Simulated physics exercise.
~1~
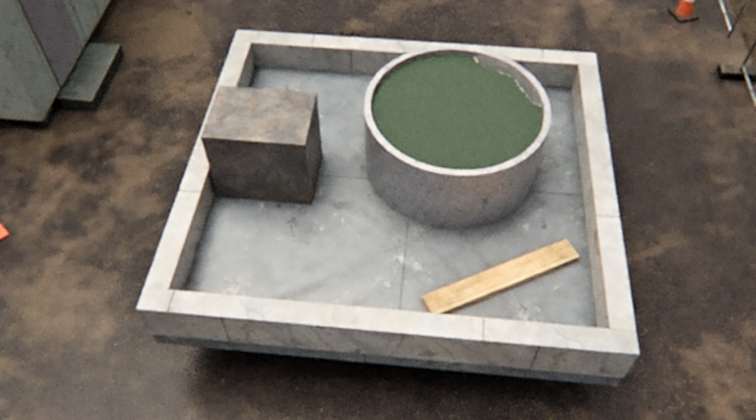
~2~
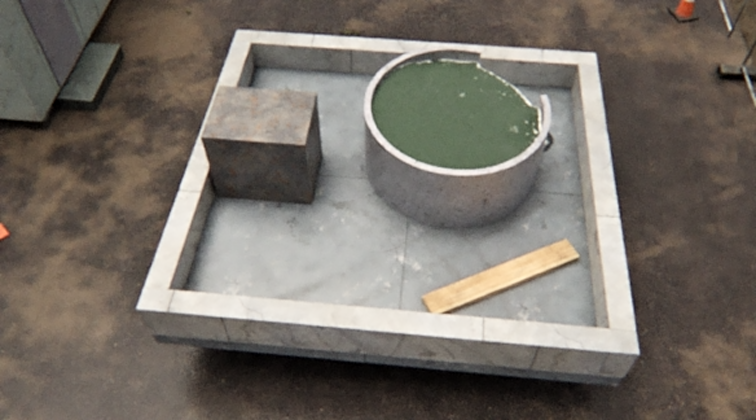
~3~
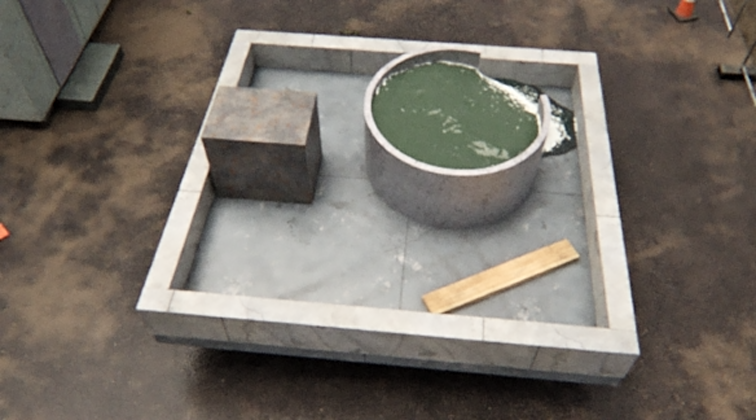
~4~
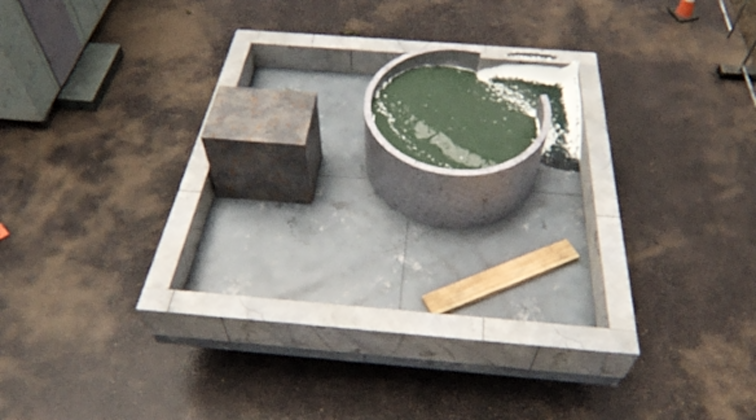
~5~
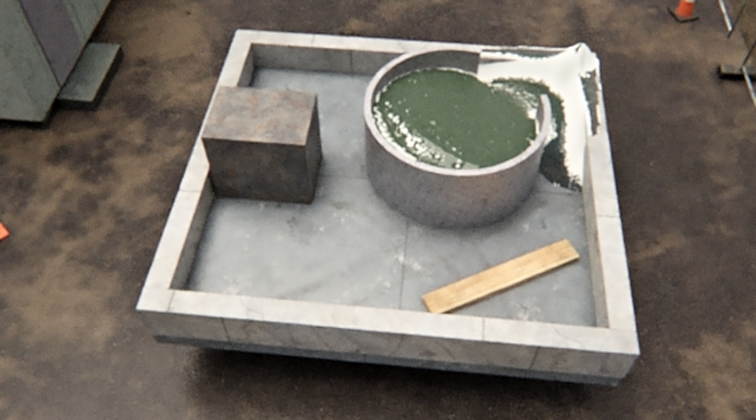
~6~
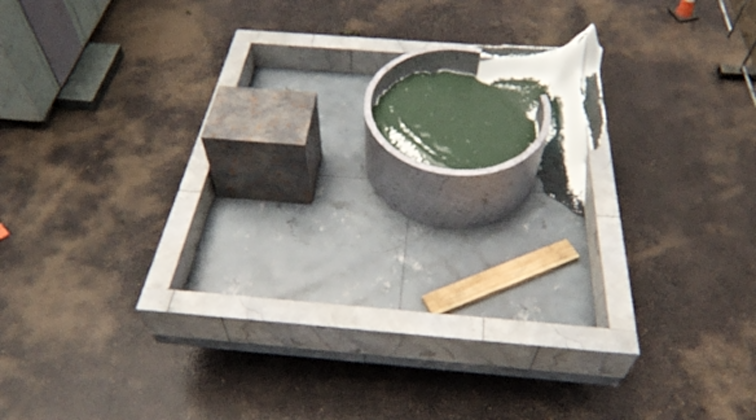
A square pad enclosed by a low pale wall sits on dark, dirty ground, seen from above by a still camera. Inside are a brown-grey block at left, a round grey tank of green liquid toward the upper right, and a light wooden plank at lower right. The tank's far right side opens, and green liquid with white froth pours out, spreads into the corner and surges up against the wall.
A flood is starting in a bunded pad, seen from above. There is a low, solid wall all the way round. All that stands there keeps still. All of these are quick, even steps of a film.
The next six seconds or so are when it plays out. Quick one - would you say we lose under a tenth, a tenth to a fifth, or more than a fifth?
One tenth to one fifth.
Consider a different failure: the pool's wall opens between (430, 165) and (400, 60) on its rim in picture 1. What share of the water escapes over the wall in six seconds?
Around 2 percent.
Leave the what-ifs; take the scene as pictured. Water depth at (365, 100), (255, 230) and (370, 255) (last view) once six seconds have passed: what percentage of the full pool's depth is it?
About 14, 16 and 8 percent, in that order.
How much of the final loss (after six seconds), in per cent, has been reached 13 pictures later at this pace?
I'd put it at 100 per cent.
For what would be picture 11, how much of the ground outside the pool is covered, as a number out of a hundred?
It comes to 35 per cent.
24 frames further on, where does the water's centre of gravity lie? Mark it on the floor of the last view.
Roughly (427, 165) in the last picture.
A moment on, water covers 25 % of the floor; the low wall has let 2 % over.
Next, water covers 30 % of the floor; the low wall has let 7 % over.
Then, water covers 55 % of the floor; the low wall has let 13 % over.
Later, water covers 75 % of the floor; the low wall has let 13 % over.
In the end, water covers 80 % of the floor; the low wall has let 13 % over.
